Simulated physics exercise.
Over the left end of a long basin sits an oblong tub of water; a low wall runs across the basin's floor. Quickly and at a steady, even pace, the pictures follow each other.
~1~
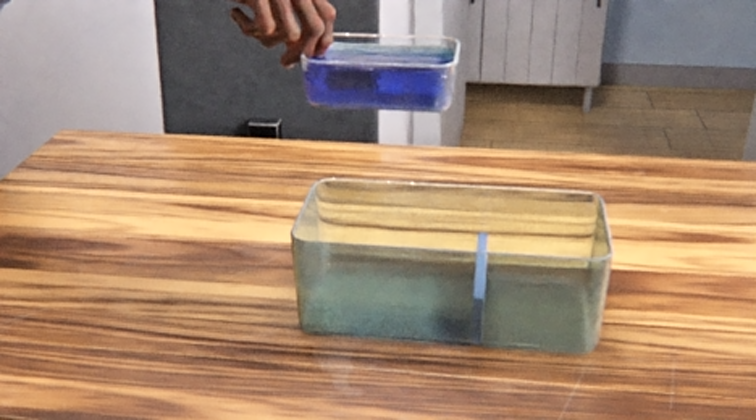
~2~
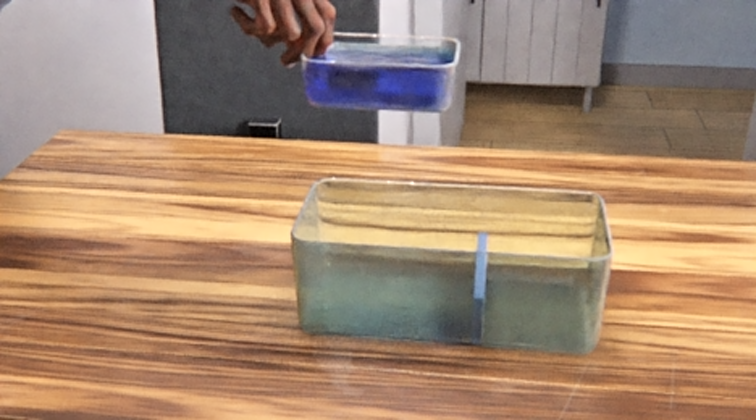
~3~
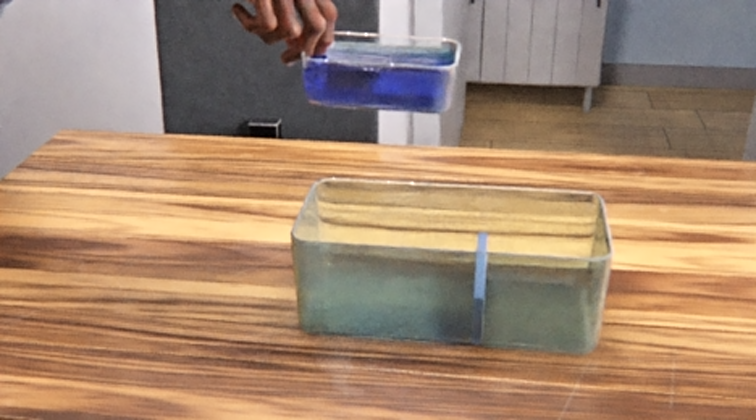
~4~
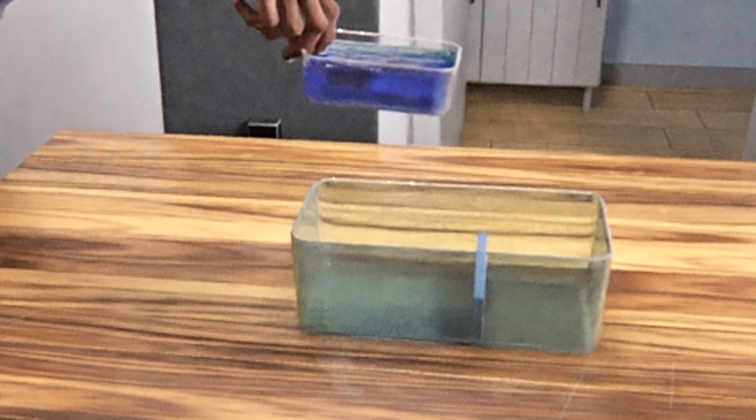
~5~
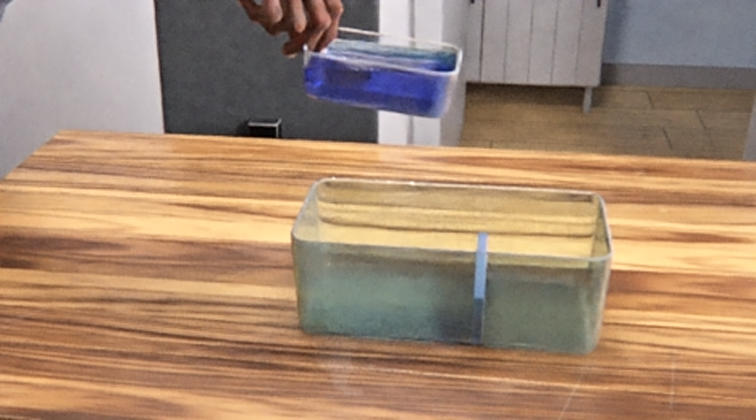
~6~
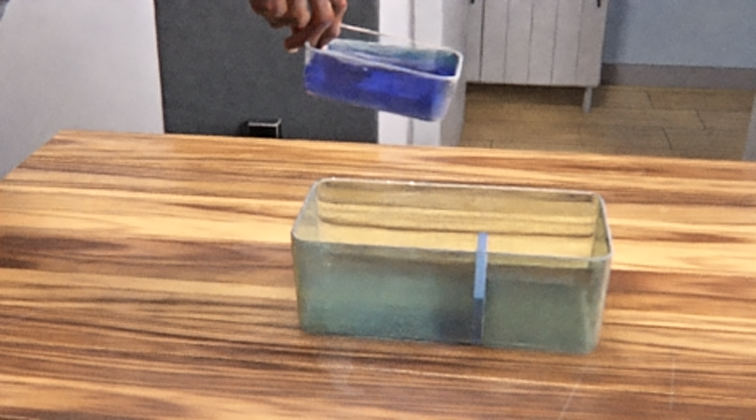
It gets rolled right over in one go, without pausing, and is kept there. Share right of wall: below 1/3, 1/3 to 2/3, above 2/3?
Above 2/3.
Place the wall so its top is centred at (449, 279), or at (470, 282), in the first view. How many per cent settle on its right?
First try close to 80 percent, second try close to 75 percent.
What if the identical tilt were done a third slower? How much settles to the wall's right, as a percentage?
Near 75 %.
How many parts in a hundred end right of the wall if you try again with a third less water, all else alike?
My estimate is about 65 percent.
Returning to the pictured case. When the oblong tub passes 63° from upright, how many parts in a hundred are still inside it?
About 30 per cent.
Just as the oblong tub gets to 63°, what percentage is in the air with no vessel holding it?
Estimate: Some 50 per cent.
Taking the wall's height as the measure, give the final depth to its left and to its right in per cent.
Left about 10, right about 40.
A moment on, the oblong tub is tipped part way and 29 per cent is still to pour, 1 is left of the wall and 17 right of it.
Next, the oblong tub is tipped on its side and 6 per cent is still to pour, 10 is left of the wall and 78 right of it.
Then the oblong tub is tipped on its side and 1 per cent is still to pour, 18 is left of the wall and 78 right of it.
Later the oblong tub is tipped on its side and 0 per cent is still to pour, 19 is left of the wall and 78 right of it.
Finally, 19 per cent lies left of the wall, 78 right of it and 3 outside.
